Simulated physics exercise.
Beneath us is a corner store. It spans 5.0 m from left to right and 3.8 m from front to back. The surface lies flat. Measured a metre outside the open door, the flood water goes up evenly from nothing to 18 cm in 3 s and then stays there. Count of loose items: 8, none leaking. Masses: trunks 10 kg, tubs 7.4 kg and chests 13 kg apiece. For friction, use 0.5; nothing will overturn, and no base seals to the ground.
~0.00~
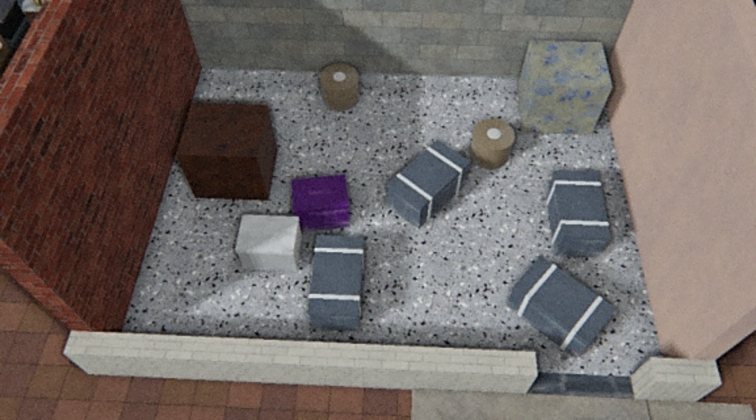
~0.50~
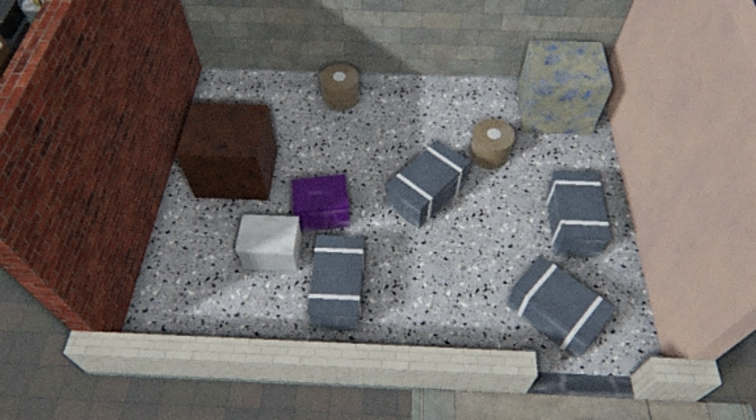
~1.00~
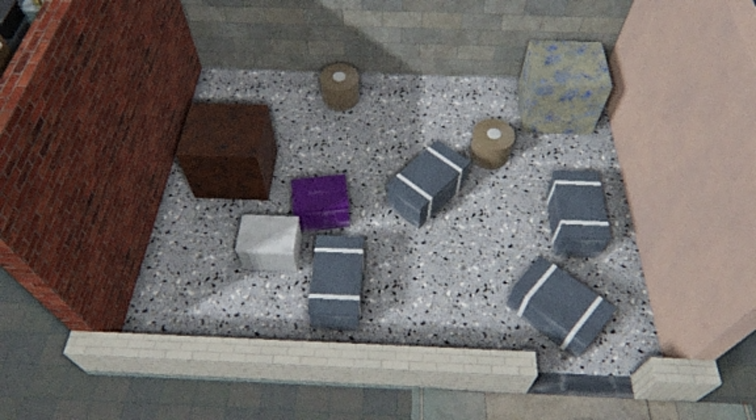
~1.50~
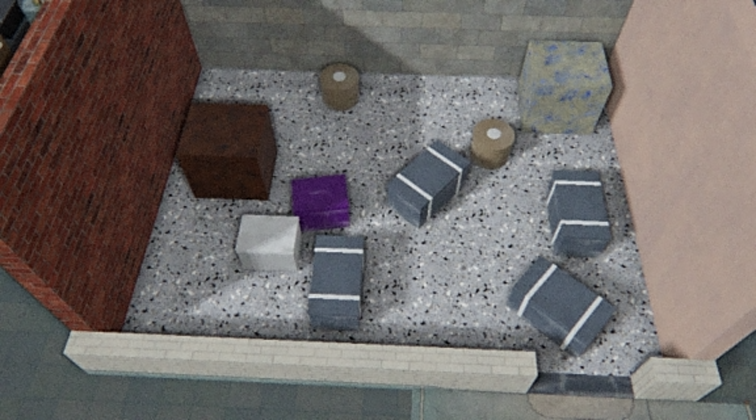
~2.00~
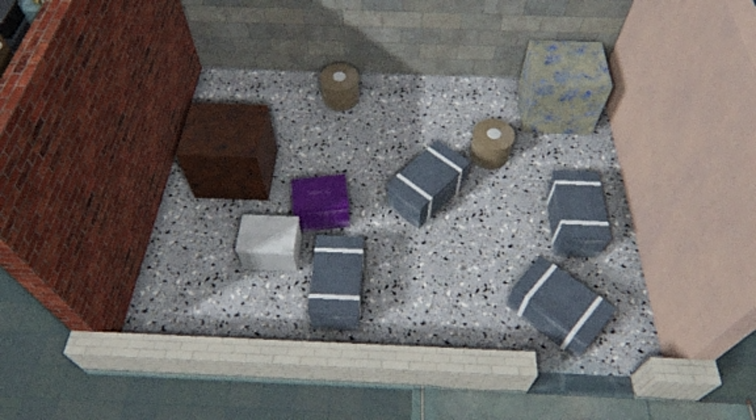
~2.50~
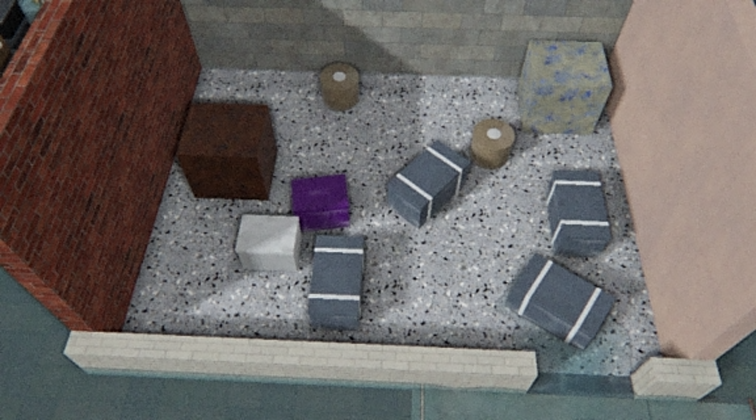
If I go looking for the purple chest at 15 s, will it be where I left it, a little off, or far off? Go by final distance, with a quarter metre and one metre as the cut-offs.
You will find it a little off.
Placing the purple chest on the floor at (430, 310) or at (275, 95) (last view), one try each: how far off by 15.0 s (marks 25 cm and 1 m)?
Results in order: It remains near its start; it covers a small distance.
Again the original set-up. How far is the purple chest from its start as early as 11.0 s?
By that time, close to 0 cm.
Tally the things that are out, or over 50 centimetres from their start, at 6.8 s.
By my tally, 4.
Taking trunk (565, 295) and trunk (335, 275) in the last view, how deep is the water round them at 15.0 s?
Around 8 cm and 6 cm.
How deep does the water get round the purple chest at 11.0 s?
Depth: About 5 cm.
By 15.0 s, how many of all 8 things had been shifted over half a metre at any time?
Total: 6.
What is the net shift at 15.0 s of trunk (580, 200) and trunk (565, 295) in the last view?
Respectively 200 and 300 cm.
After 3.5 s the purple chest is near (320, 192), 0.0 m from its start, aground; 0 afloat.
After 6.8 s the purple chest is near (320, 192), 0.0 m from its start, aground; 2 afloat.
After 11.0 s the purple chest is near (319, 194), 0.0 m from its start, aground; 5 afloat.
After 15.0 s the purple chest is near (331, 234), 0.5 m from its start, afloat; 7 afloat.
